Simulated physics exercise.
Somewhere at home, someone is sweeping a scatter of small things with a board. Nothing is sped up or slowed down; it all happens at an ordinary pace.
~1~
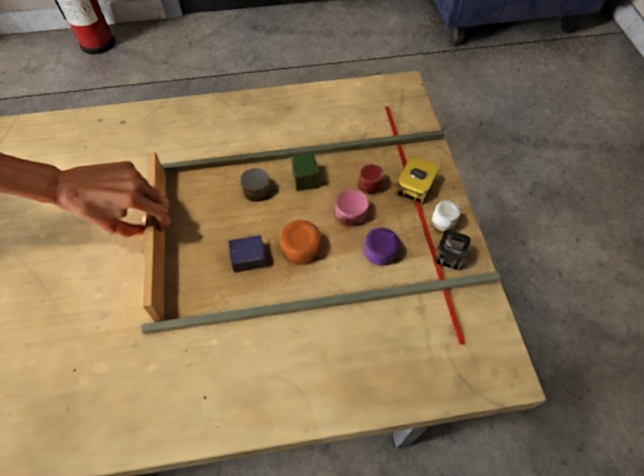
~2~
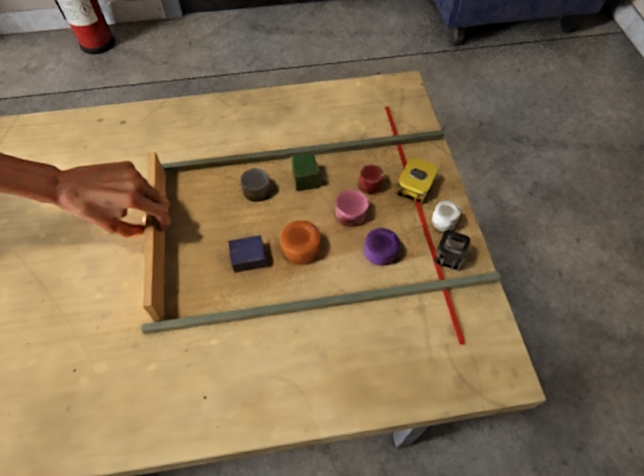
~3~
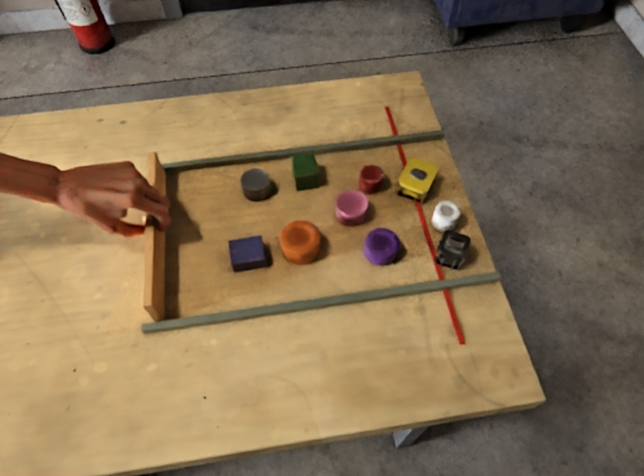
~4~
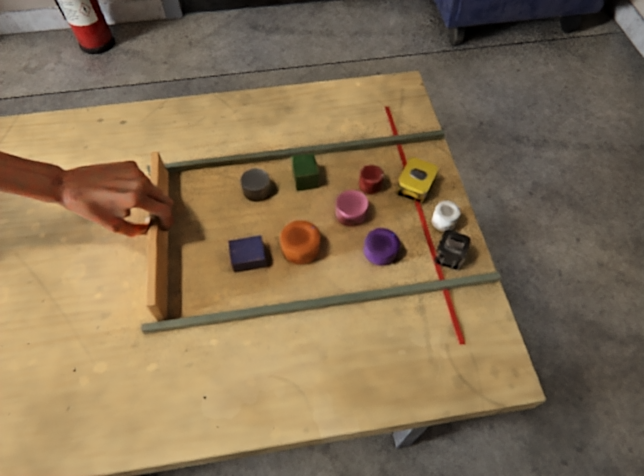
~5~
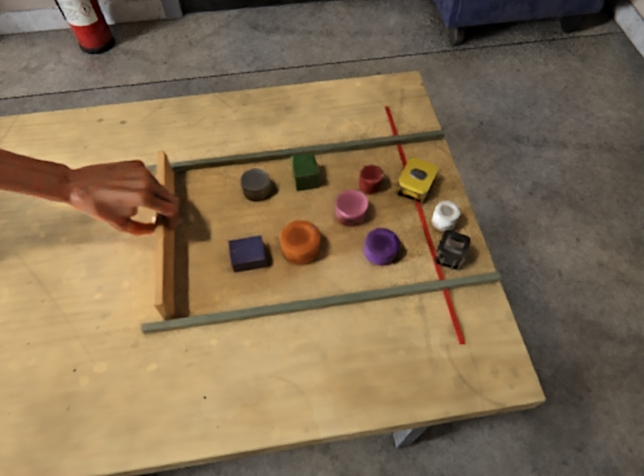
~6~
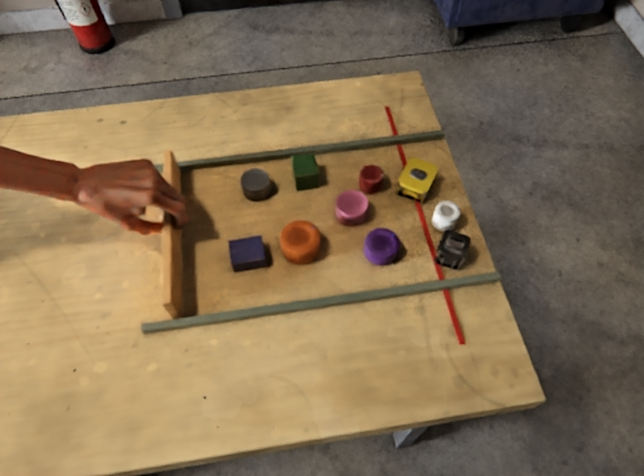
A hand held a wooden board still at the left of a table, then slid it slightly right between two rails, while the scattered colorful blocks, lids and small cases stayed where they were.
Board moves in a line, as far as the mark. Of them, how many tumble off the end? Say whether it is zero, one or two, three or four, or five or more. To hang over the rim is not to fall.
I expect that one or two fall off.
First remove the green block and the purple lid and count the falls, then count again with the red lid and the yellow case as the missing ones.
Counts - first: 1; second: 1.
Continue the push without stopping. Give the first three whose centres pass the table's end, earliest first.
The white lid goes first, followed by the yellow case and then the orange lid.
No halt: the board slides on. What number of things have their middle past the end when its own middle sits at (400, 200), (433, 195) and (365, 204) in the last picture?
Counts: 1, 4, 0.
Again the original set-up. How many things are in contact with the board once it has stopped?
At rest, 5 are in contact.
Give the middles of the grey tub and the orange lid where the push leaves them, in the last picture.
For the grey tub it's (421, 164), and for the orange lid it's (477, 217).
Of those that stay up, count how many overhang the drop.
2 is the number.
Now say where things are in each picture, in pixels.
White lid (446, 216); black case (452, 250); yellow case (417, 180); board (155, 232); tape (419, 208), in the first picture.
Black case (452, 250); pink tub (352, 209), in the second picture.
Yellow case (417, 180); green block (305, 172), in the third picture.
White lid (446, 217); blue block (247, 254), in the fourth picture.
Black case (452, 250); purple lid (382, 247), in the fifth picture.
White lid (446, 217); black case (452, 250); yellow case (417, 180); board (172, 230); tape (419, 208), in the sixth picture.
Early on, none off yet; white lid at rest near (446, 217); black case at rest near (452, 250); yellow case at rest near (417, 180).
Finally, the number that fall off is one or two; lost, yellow case and white lid.
